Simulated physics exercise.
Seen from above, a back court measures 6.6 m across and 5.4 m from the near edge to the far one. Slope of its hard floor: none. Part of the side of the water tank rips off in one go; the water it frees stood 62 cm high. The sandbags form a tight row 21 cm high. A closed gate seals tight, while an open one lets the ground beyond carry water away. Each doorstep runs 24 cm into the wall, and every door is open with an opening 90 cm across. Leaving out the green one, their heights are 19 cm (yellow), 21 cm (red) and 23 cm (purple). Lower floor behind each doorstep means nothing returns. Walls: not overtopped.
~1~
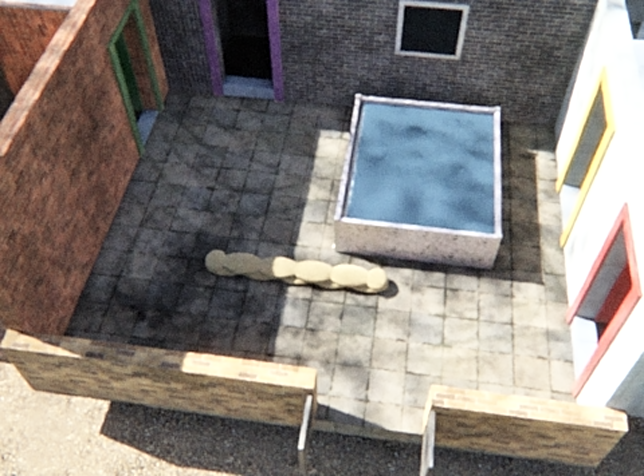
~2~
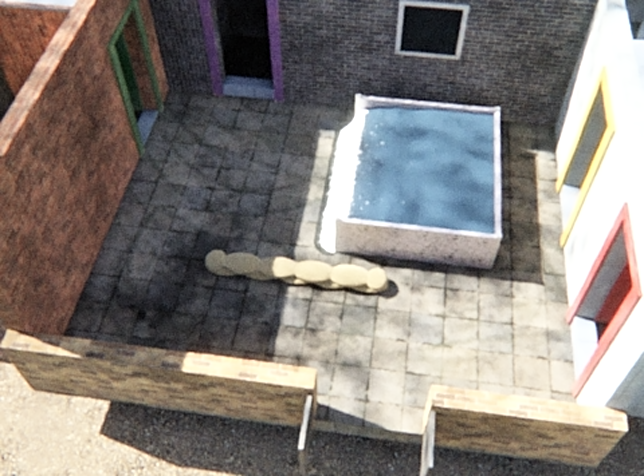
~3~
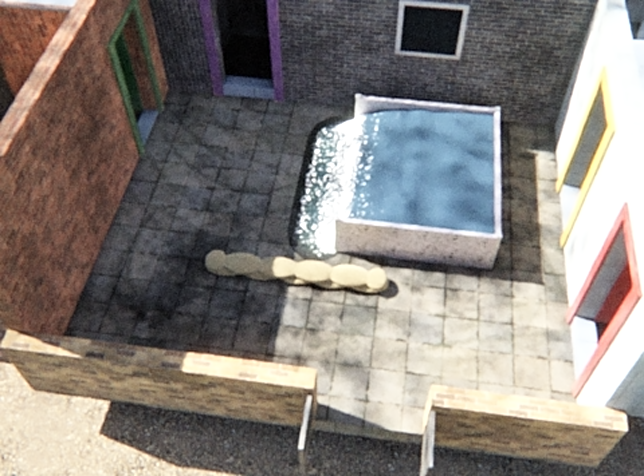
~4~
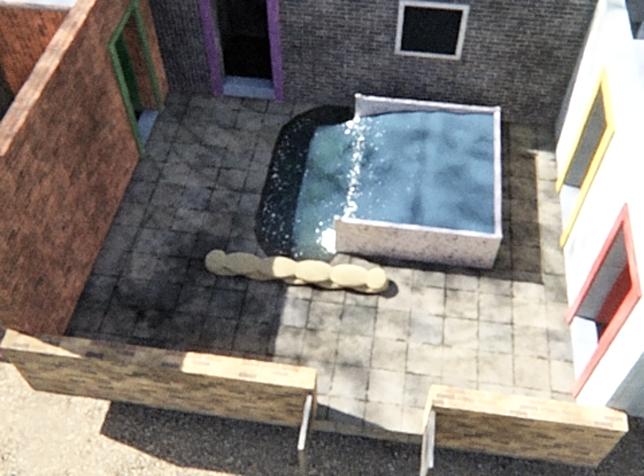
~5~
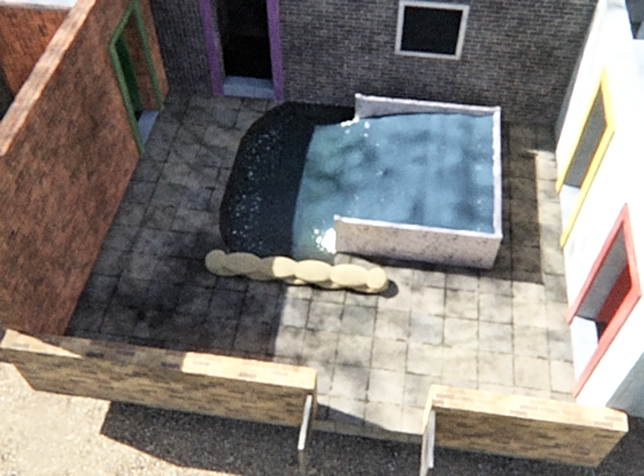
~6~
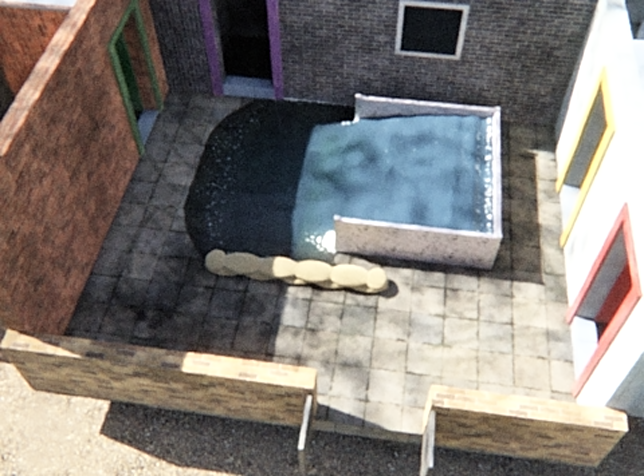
Water bursts from the left side of the tank and spreads leftward across the paved courtyard.
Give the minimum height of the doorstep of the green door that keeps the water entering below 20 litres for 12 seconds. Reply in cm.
Minimum height: About 32 cm.
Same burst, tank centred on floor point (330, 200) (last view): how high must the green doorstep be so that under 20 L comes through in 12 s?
About 32 cm.
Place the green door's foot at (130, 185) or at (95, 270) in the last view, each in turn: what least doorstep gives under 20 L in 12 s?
31 and 18 cm.
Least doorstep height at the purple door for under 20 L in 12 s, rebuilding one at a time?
Door purple, min height approx. 15 cm.
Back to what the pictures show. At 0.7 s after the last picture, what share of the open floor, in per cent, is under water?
I'd say near 40 percent.
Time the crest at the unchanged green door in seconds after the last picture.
At roughly 1.8 s.
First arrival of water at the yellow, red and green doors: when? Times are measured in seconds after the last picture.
Yellow = 6.5 s, red = 5.0 s, green = 0.3 s.
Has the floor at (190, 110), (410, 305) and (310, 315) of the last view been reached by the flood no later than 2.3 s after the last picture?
In order: Soaked, untouched, untouched.
Then, 0.7 s after the last picture water covers 40 % of the floor, deepest (35 cm) near (134, 171); 16 cm at the green door, 28 litres in over its 6 cm doorstep.
Then, 2.3 s after the last picture water covers 50 % of the floor, deepest (34 cm) near (151, 132); 32 cm at the green door, 326 litres in over its 6 cm doorstep.
Then, 11.3 s after the last picture water covers 95 % of the floor, deepest (13 cm) near (549, 132); 7 cm at the green door, 596 litres in over its 6 cm doorstep.
At the green door as built, the water peaked near 36 cm, 1.7 s after the last picture.
Run again over the same 12 s with other heights there, 39 litres in over 29.5 cm, 1 litre over 39.5 cm. The limit of 20 litres is kept from about 32 cm up.
